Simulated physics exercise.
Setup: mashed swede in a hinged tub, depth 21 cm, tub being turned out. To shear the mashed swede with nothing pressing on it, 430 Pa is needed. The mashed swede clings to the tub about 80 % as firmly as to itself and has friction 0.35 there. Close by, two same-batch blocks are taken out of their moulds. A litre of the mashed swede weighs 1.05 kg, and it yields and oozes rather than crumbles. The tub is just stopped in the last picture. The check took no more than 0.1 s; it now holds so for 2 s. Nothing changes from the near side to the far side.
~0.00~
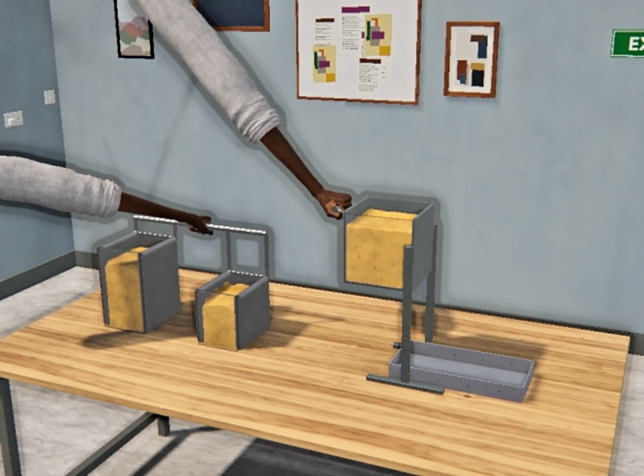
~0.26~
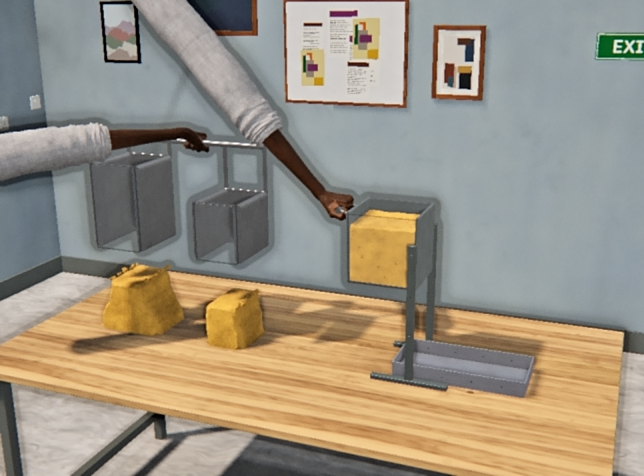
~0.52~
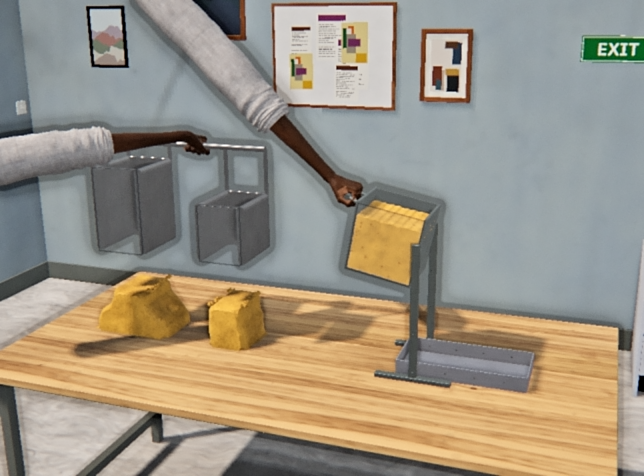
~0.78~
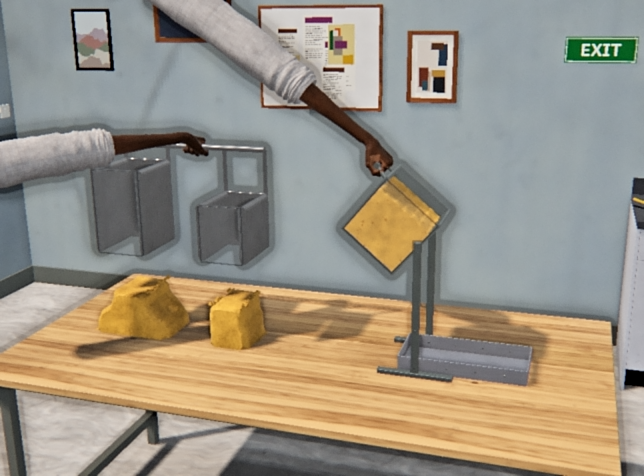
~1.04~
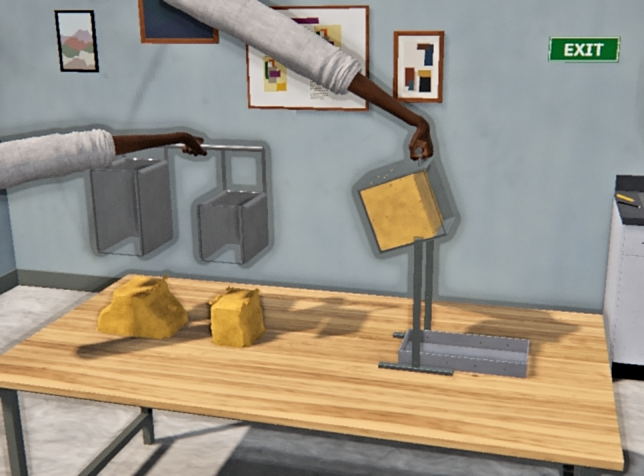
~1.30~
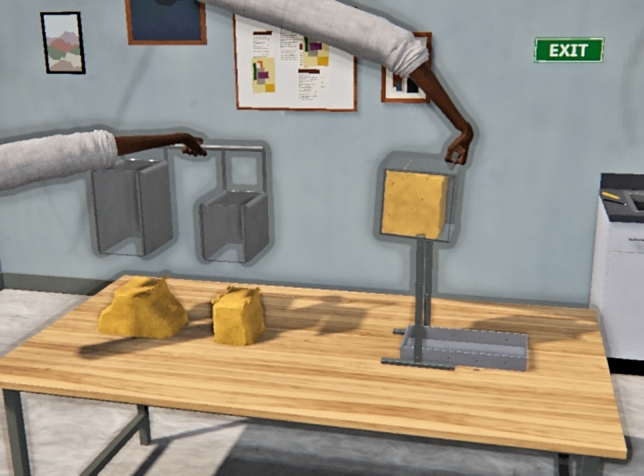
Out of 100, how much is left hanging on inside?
Around 60 out of 100.
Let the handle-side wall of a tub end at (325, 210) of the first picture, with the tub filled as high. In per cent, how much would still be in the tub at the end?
I'd say around 40 percent would remain in the tub at the end.
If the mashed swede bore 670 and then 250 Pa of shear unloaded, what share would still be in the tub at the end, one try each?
Respectively 100 % and 40 %.
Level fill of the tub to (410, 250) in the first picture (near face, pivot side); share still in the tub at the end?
Then about 100 %.
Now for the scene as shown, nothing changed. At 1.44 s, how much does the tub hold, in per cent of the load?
Some 100 per cent.
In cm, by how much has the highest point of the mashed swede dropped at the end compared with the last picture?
Some 9 cm.
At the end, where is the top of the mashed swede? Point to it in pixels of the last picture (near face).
Around (401, 202).
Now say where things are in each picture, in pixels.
The first picture shows handle-side rim at (346, 213), tilt 0 degrees; crest of the mashed swede at (410, 232); block heights 24 cm, 16 cm (left to right).
The second picture shows handle-side rim at (349, 213), tilt 0 degrees; crest of the mashed swede at (413, 231); block heights 19 cm, 15 cm (left to right).
The third picture shows handle-side rim at (359, 202), tilt 11 degrees; crest of the mashed swede at (362, 216); block heights 16 cm, 15 cm (left to right).
The fourth picture shows handle-side rim at (388, 179), tilt 40 degrees; crest of the mashed swede at (383, 191); block heights 16 cm, 15 cm (left to right).
The fifth picture shows handle-side rim at (425, 170), tilt 70 degrees; crest of the mashed swede at (414, 177); block heights 16 cm, 15 cm (left to right).
The sixth picture shows handle-side rim at (455, 177), tilt 94 degrees; crest of the mashed swede at (392, 172); block heights 16 cm, 15 cm (left to right).
After 1.44 s, the tub is at 94 degrees and holds 100 %.
After 1.61 s, the tub is at 94 degrees and holds 91 %.
After 1.78 s, the tub is at 94 degrees and holds 73 %.
After 1.95 s, the tub is at 94 degrees and holds 61 %.
After 3.30 s, the tub is at 94 degrees and holds 60 %.
